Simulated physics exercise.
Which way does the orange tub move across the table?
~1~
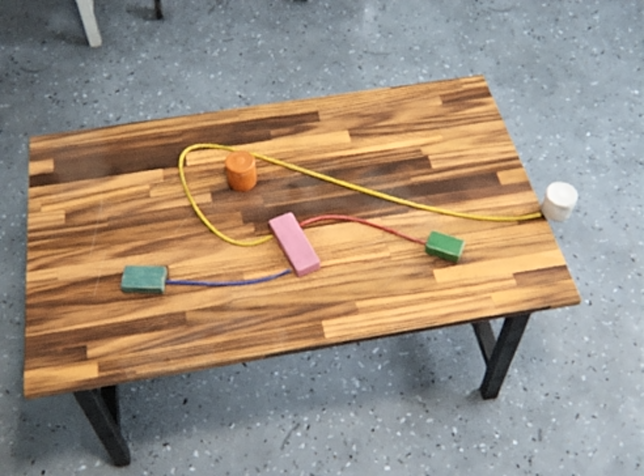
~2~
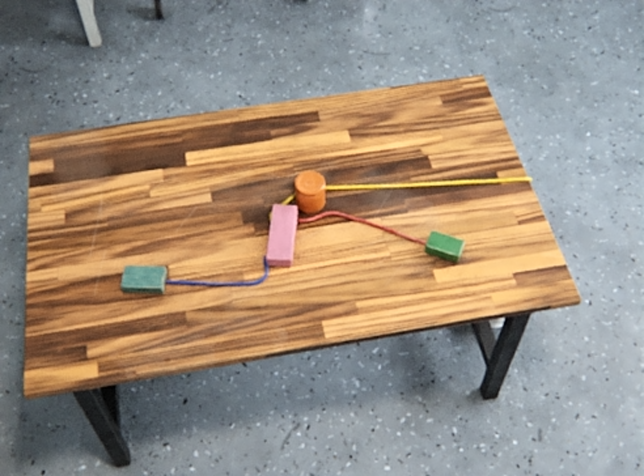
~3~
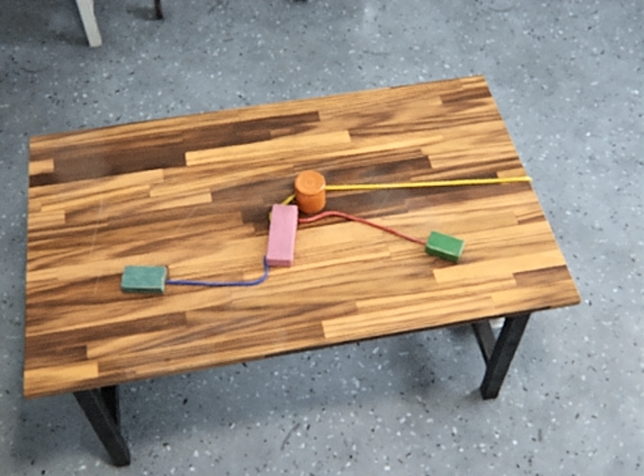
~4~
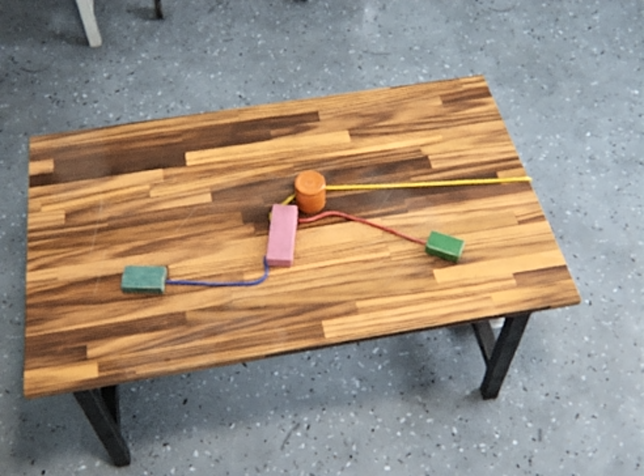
The orange tub moves to the right, ending up close to the pink strip.
A white speaker drops off the table, its taut yellow cable pulling an orange tub right.
